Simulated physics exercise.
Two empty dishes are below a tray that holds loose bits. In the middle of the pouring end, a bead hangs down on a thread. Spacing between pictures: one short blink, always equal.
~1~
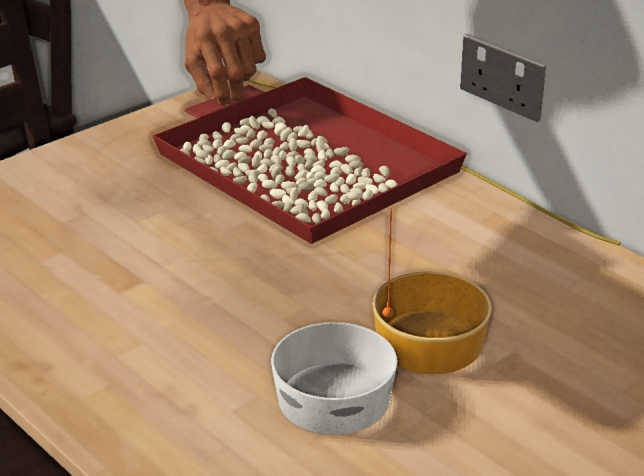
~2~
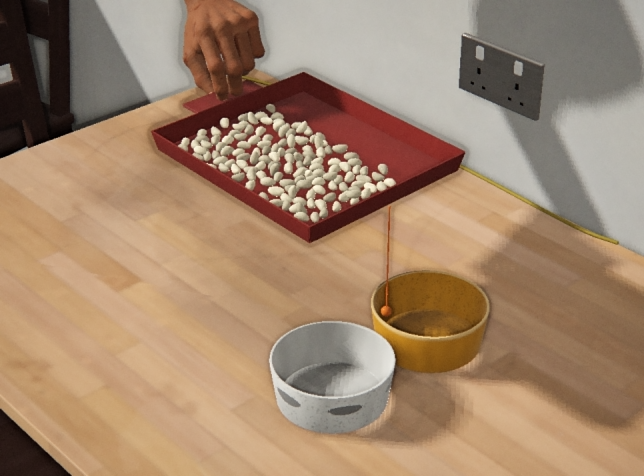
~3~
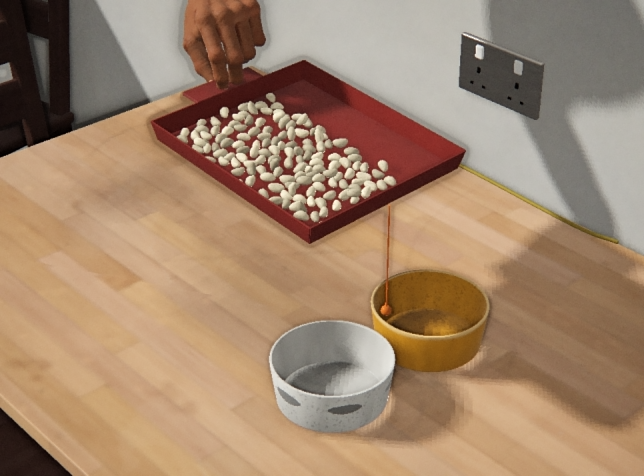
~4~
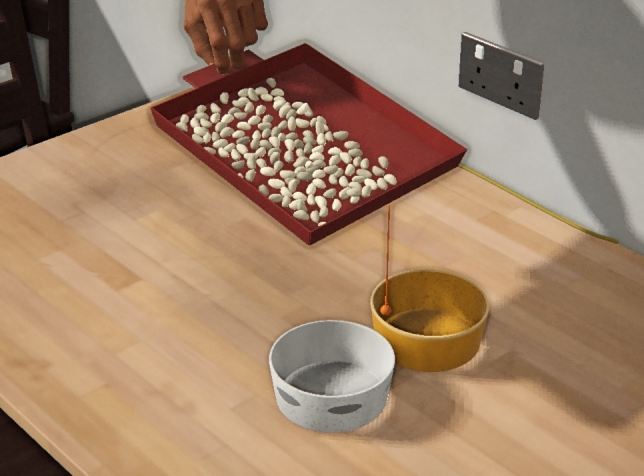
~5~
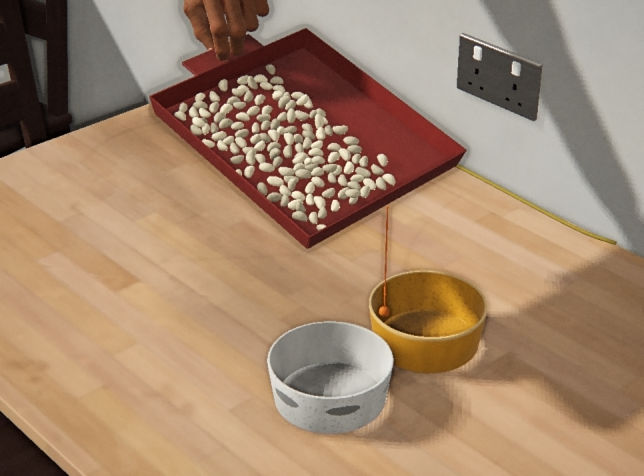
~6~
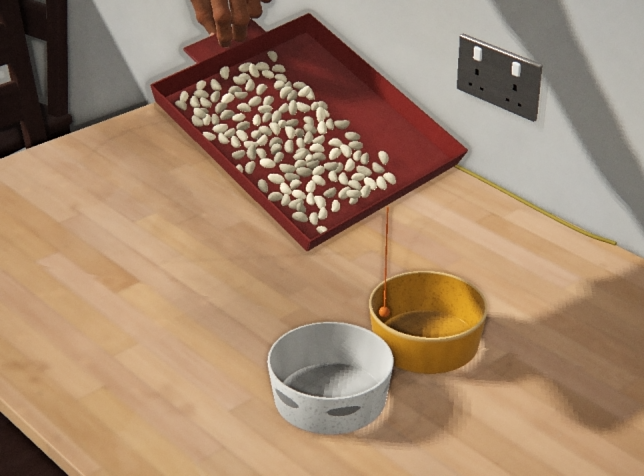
A red tray of white beans, held at its far side by a hand, starts nearly level above a yellow dish and a white dish on a wooden table. The hand gradually raises that side, tilting the tray toward its near left corner, while the beans stay on it and the orange bead hangs almost still.
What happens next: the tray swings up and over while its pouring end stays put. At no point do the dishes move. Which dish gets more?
Going by this, it mostly spills to the left of the two.
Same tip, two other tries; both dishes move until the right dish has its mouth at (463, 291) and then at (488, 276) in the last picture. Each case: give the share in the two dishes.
Roughly 50 % and then 20 %.
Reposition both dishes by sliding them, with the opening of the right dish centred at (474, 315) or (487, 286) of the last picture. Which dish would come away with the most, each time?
Results - the dish on the left side first, the dish on the left side second.
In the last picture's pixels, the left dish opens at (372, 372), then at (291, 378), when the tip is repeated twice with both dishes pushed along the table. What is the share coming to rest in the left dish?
You'd get 80 in a hundred the first time and 30 in a hundred the second.
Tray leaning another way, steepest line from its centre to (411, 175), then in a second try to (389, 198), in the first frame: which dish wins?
Try 1: The right-side dish; try 2: The right-side dish.
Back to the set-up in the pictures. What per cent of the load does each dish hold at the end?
Final split: Left dish some 60 per cent, right dish some 0 per cent.
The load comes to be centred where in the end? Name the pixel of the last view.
Around (353, 408), give or take.
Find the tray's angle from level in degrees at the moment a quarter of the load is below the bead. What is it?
The tilt is near 110° by then.
Soon, tray tipped steeply; all on the tray.
A while on, tray tipped right over; nearly all on the tray; a stray few in the left dish; a small part outside both; a small part in the air.
Towards the end, tray tipped past a quarter turn; about two thirds in the left dish; a stray few in the right dish; about a third outside both.
Finally, tray tipped past a quarter turn; about two thirds in the left dish; a stray few in the right dish; about a third outside both.
